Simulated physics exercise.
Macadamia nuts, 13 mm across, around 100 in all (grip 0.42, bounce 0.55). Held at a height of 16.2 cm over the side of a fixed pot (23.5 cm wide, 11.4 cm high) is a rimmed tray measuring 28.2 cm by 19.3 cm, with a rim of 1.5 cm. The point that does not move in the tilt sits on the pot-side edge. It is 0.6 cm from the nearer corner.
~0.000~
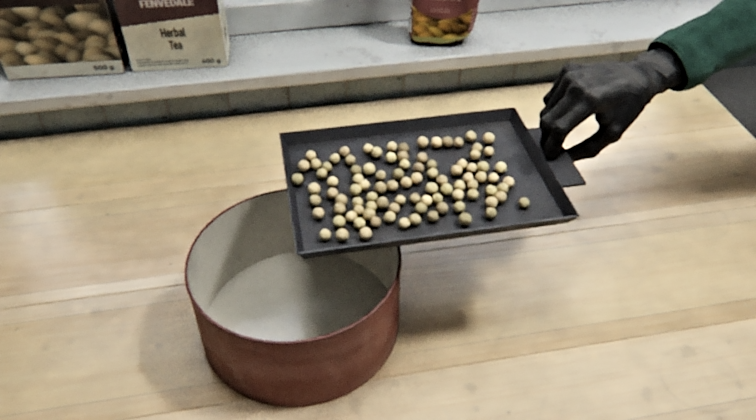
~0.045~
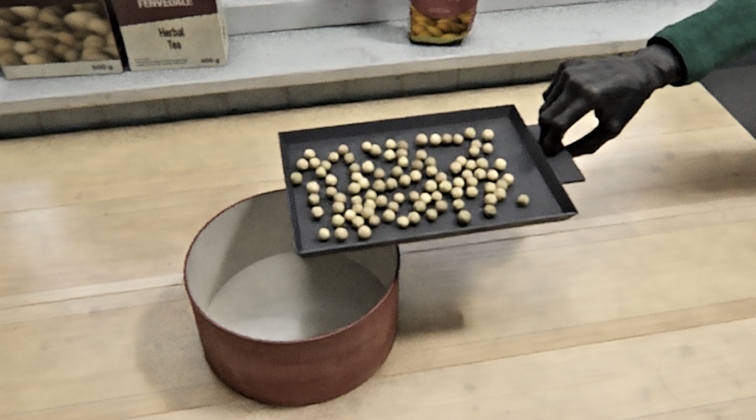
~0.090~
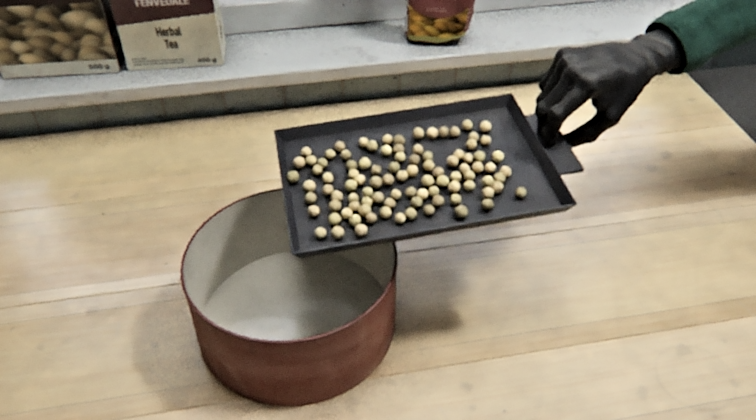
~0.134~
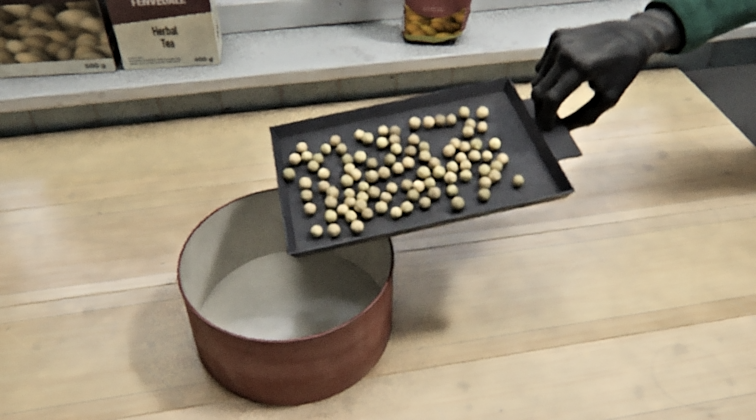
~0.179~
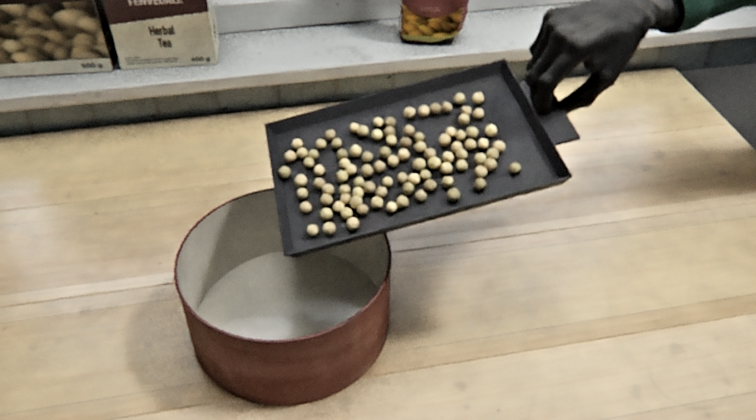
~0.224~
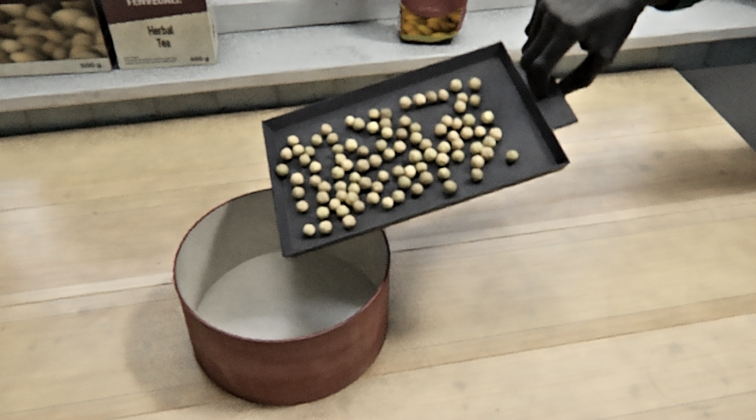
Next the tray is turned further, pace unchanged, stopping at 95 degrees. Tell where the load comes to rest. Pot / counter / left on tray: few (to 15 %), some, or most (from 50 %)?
Pot = most, counter = few, tray = few.
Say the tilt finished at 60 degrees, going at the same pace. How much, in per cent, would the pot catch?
Then about 85 per cent.
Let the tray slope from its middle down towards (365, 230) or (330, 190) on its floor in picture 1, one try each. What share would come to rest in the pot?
Estimate: Some 90 % and some 75 % respectively.
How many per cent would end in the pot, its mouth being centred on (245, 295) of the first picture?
Something like 100 per cent would settle in it.
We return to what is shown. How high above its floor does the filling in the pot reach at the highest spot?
My guess is around 2.5 centimetres.
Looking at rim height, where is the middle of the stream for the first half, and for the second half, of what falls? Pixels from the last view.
At roughly (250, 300) first, later on at (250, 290).
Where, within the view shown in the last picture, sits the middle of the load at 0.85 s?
Around (249, 315).
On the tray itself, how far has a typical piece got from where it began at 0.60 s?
It has moved some 11 cm from its start.
After 0.60 s, tilt 55 degrees; the tray holds 95 %, the pot 0 %.
Then, at 0.85 s, tilt 80 degrees; the tray holds 25 %, the pot 65 %.
After 1.21 s, tilt 95 degrees; the tray holds 0 %, the pot 100 %.
In the end, at 1.8 s, pot 100 %, counter 0 %, tray 0 %.
